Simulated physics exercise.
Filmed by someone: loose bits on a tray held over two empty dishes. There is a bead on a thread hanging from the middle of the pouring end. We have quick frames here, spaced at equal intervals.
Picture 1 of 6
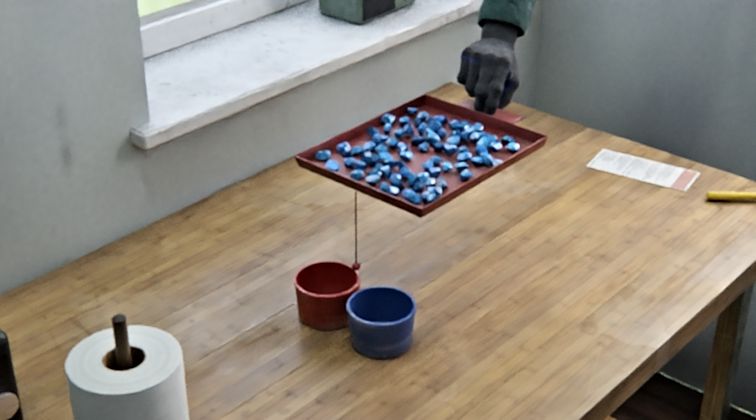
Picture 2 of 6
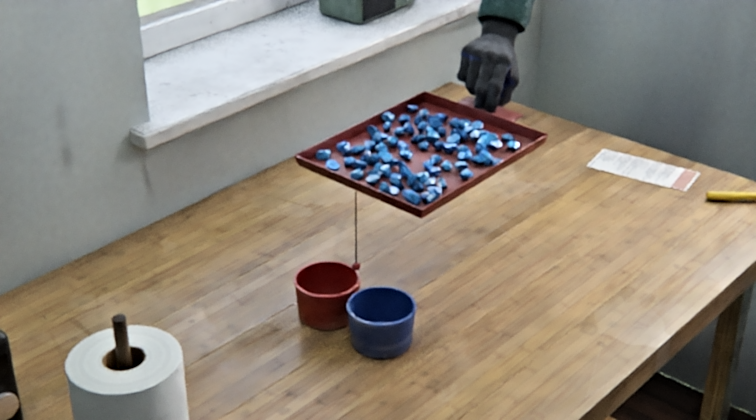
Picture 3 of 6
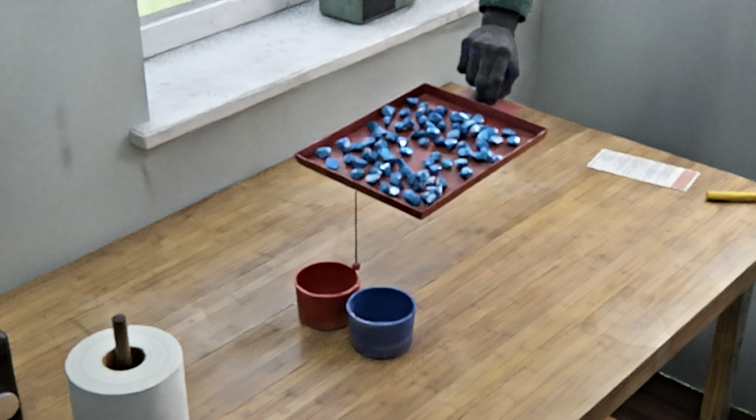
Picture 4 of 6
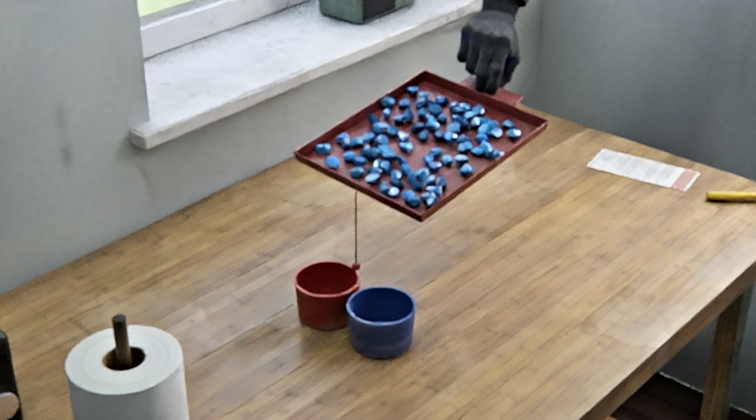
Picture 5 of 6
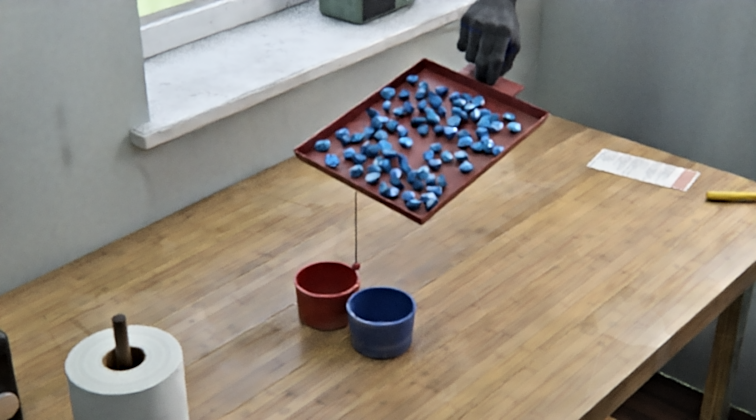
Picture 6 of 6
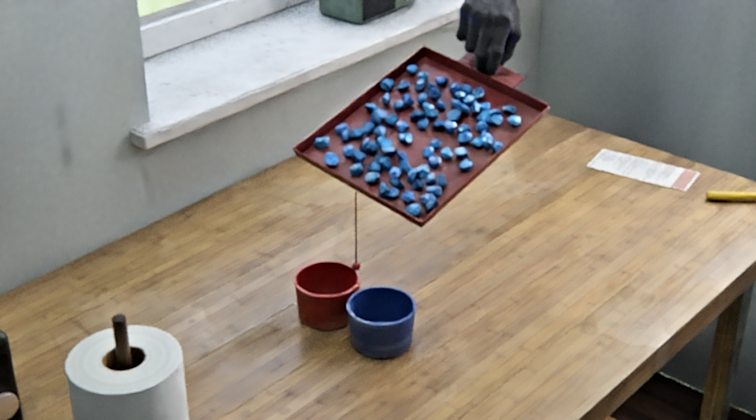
A dark red tray of blue stones tilted steadily as a gloved hand raised its far end, its right front corner dipping slightly, while the red and blue dishes below stayed still and empty.
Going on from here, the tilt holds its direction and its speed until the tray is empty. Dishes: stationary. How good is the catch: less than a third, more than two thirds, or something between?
The catch sits mid-range.
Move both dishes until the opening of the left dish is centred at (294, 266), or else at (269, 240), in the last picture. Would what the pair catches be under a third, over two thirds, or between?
Try 1 - less than a third; try 2 - below one third.
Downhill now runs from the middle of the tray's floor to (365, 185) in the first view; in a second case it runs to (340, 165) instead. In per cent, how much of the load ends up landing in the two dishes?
The first try gives close to 40 percent; the next gives 10 percent.
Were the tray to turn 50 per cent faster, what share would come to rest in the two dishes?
I'd put it at some 40 per cent.
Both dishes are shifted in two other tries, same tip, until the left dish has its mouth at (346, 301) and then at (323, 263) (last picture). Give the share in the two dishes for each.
40 %, 20 %.
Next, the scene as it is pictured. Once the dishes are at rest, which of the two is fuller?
The victory goes to the right.
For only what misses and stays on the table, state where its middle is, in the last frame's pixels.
Approximate centre, last frame: (439, 350).
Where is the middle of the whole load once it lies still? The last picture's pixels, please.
Centre at rest: Close to (397, 337).
Soon after the last picture, tray tipped steeply; nearly all on the tray; a stray few in the air.
A little later, tray tipped past a quarter turn; a small part on the tray; about half in the right dish; about a third outside both; a small part in the air.
Later still, tray tipped past a quarter turn; about half in the right dish; about half outside both.
At rest, tray tipped past a quarter turn; about half in the right dish; none in the left dish; about half outside both.
